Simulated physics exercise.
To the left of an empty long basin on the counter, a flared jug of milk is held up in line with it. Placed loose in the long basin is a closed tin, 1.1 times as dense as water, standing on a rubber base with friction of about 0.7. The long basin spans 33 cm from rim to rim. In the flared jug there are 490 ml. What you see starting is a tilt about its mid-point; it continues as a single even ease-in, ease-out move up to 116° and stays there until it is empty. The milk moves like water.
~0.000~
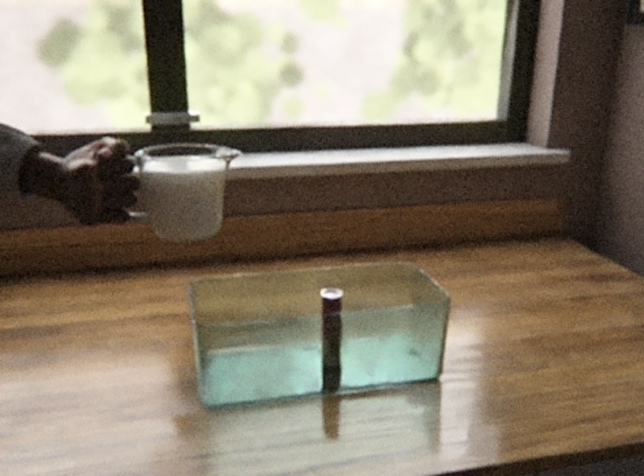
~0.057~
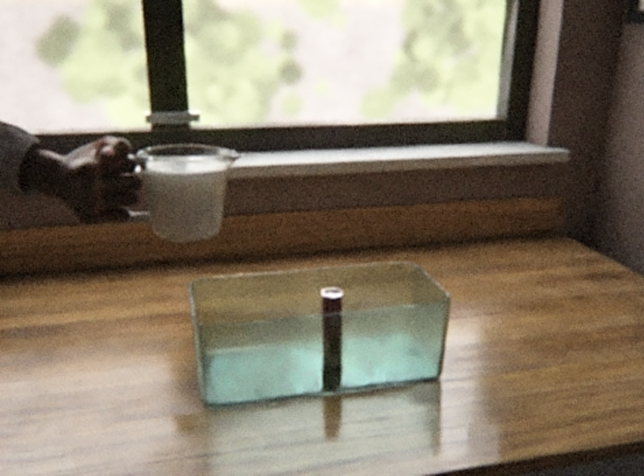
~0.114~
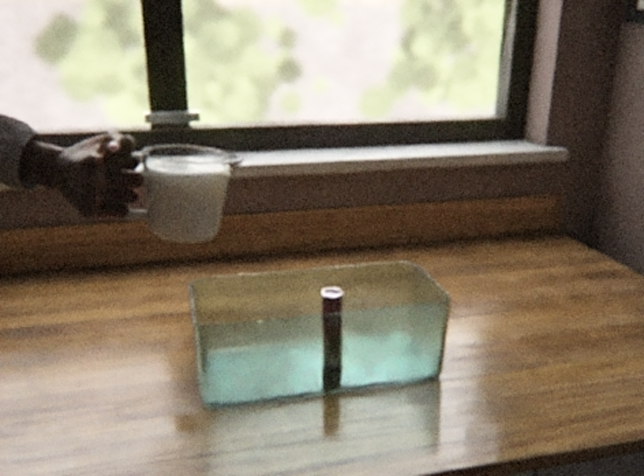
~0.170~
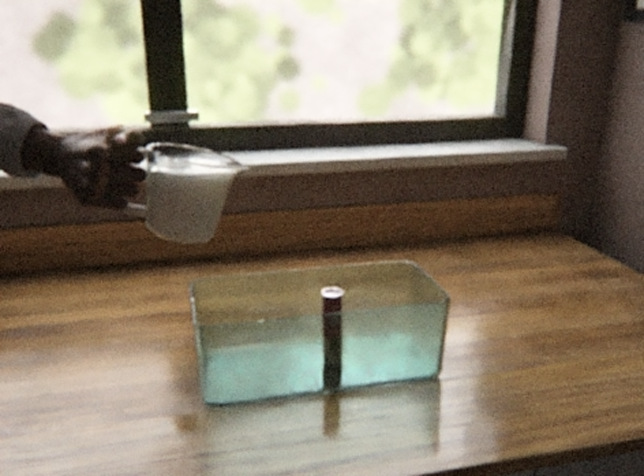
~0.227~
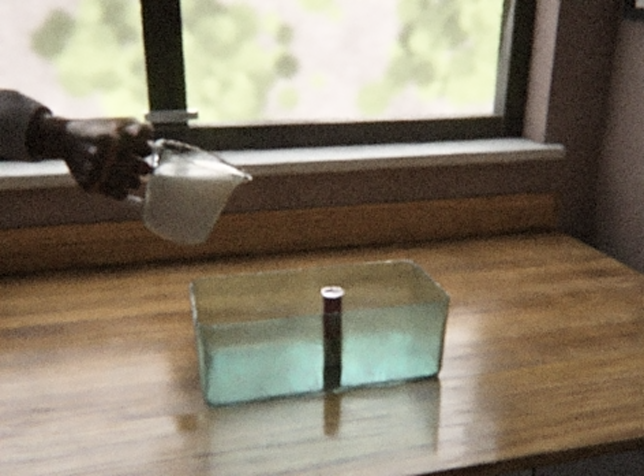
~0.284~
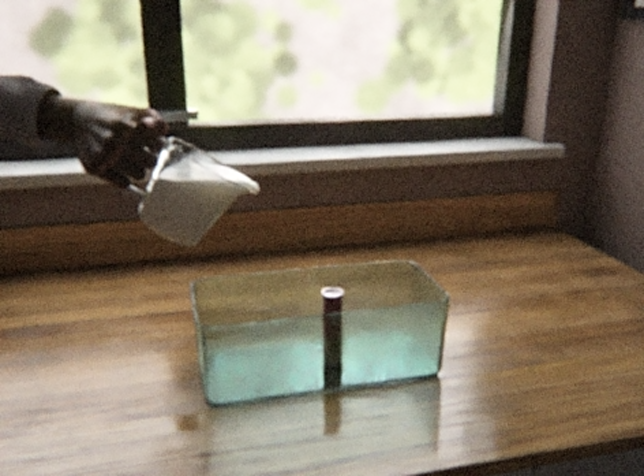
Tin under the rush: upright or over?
My guess is it's going to stay on its base.
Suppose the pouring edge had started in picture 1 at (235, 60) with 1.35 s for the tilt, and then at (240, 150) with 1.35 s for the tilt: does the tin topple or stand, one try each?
Try 1: Tipped over; try 2: Still standing.
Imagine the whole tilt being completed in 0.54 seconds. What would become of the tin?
In that case the tin does not tip.
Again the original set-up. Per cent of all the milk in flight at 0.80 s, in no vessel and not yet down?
Roughly 6 %.
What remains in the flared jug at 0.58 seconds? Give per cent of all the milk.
I'd estimate some 38 % remains.
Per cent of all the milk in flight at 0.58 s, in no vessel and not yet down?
About 30 per cent.
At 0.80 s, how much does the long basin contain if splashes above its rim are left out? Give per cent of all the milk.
Roughly 92 %.
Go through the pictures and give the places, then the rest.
In the first frame, it leans 0°; its right rim is at (240, 152); the milk meets the walls at (141, 166) and (225, 162); the long basin's rim runs from (191, 303) to (432, 282); the tin's top is at (332, 297).
In the second frame, it leans 2°; its right rim is at (242, 154); the milk meets the walls at (143, 166) and (226, 163).
In the third frame, it leans 6°; its right rim is at (245, 159); the milk meets the walls at (146, 166) and (229, 166).
In the fourth frame, it leans 13°; its right rim is at (249, 167); the milk meets the walls at (150, 167) and (234, 167).
In the fifth frame, it leans 23°; its right rim is at (253, 178); the milk meets the walls at (152, 172) and (243, 171).
In the sixth frame, it leans 34°; its right rim is at (255, 191); the milk meets the walls at (151, 183) and (248, 182); 2 per cent is over the edge.
After 0.58 s the tilt is 99° and 38 per cent is still to pour; the tin stands where it began.
After 0.80 s the tilt is 116° and 2 per cent is still to pour; the tin stands where it began.
After 1.03 s the tilt is 116° and 0 per cent is still to pour; the tin stands where it began.
After 1.28 s the tilt is 116° and 0 per cent is still to pour; the tin stands where it began.
In the end the tin stands where it began.
